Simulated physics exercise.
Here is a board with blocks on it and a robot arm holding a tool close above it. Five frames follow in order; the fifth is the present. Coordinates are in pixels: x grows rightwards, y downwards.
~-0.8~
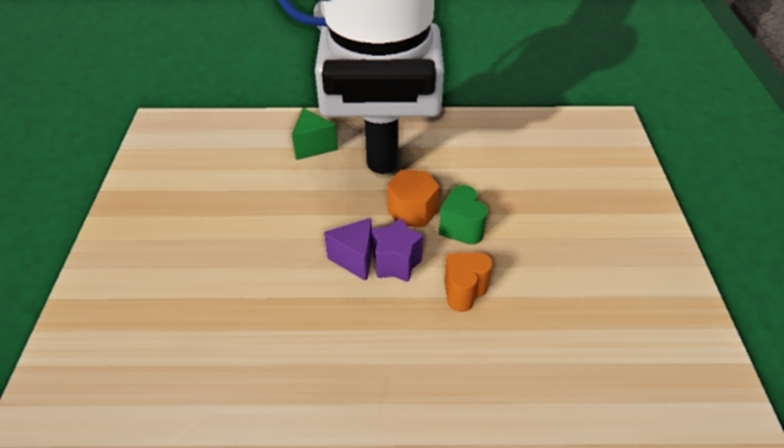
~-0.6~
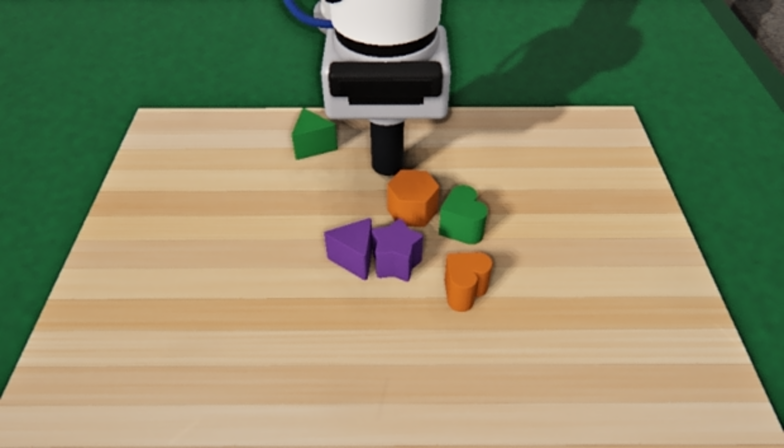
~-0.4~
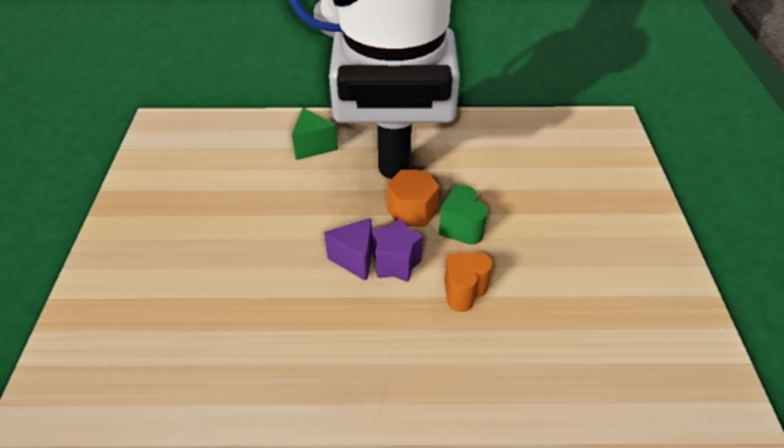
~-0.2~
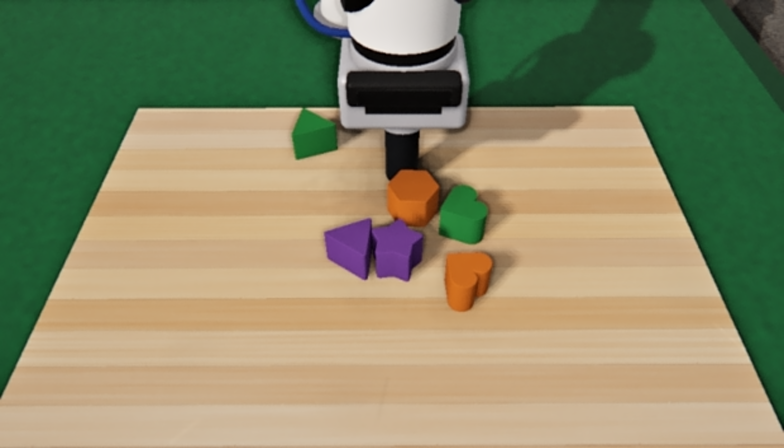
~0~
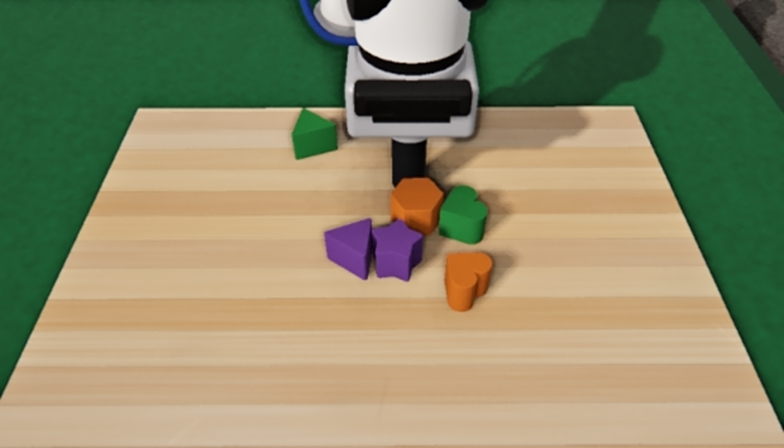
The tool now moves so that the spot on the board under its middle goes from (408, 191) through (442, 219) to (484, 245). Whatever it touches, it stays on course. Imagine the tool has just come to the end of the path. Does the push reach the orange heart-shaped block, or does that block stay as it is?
Stays put.
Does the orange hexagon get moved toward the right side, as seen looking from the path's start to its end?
I expect so.
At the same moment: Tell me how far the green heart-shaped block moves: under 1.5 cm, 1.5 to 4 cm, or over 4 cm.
Over 4 cm.
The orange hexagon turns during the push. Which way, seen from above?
The block spins clockwise.
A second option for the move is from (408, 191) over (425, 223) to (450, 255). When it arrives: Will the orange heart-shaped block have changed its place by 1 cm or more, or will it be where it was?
The block moves away from its spot.
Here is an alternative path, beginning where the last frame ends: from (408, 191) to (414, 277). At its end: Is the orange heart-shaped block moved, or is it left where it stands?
The result: It moves.
The first path, step by step. Halfway along, tool (443, 212); purple star (393, 243); orange hexagon (430, 222), turned 30° clockwise; green heart-shaped block (480, 212), turned 25° anticlockwise.
At the end, tool (485, 237); purple star (392, 244); orange hexagon (433, 227), turned 40° clockwise; green heart-shaped block (523, 234); orange heart-shaped block unmoved.
